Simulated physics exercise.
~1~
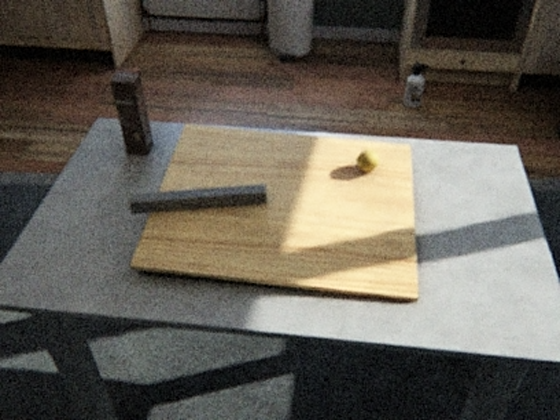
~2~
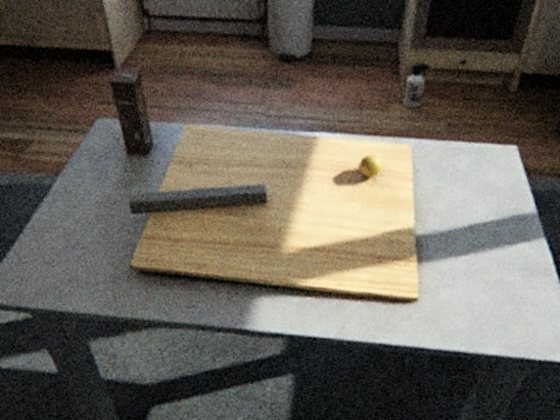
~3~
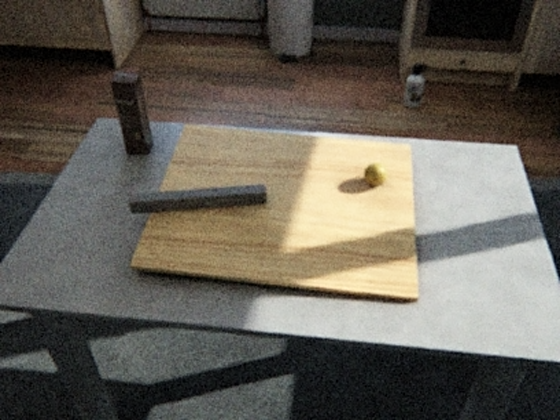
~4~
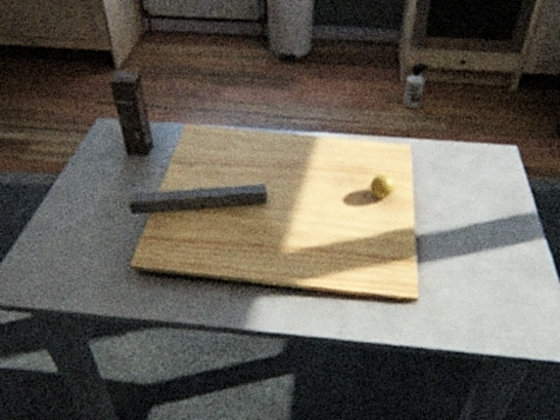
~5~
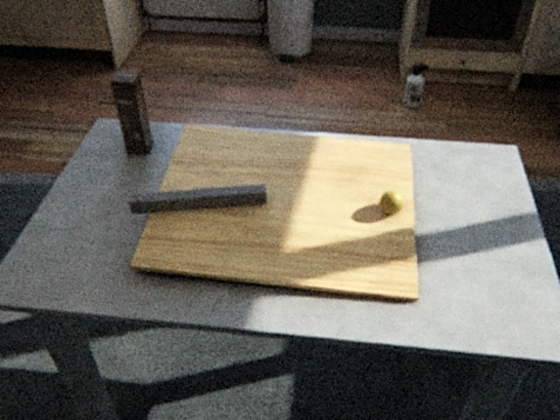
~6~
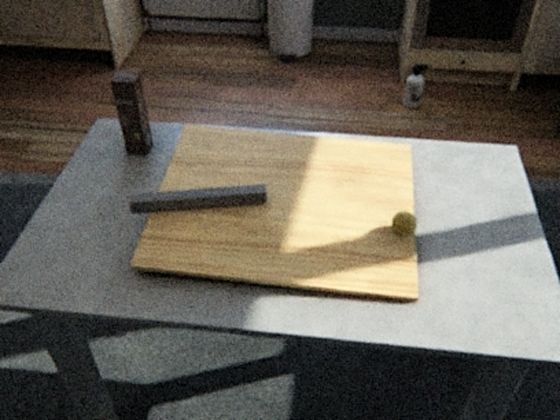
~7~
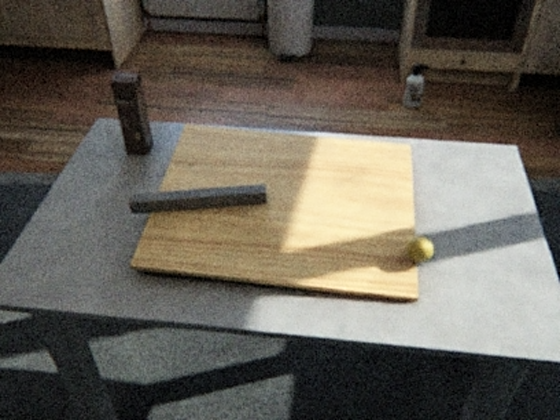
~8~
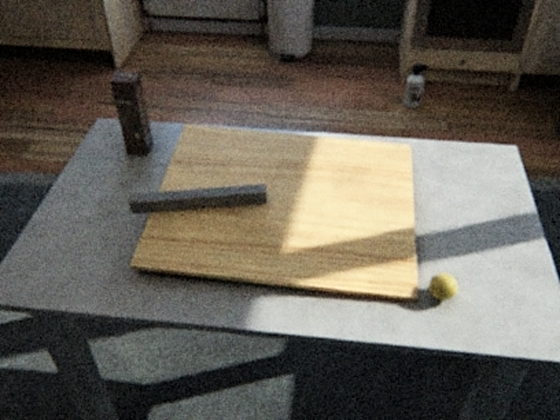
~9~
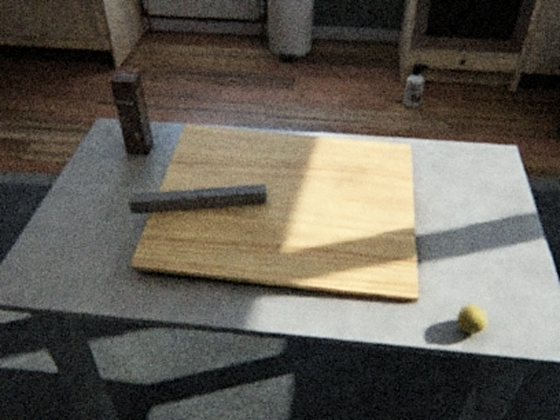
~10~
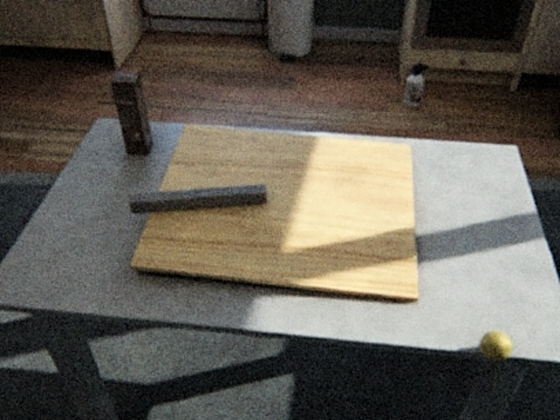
On a gray table in a sunlit room, a small yellow lemon rolled toward the viewer and to the right across a tilted wooden board, went off its right edge, and continued to the table's front edge, while the upright brown carton stayed put.
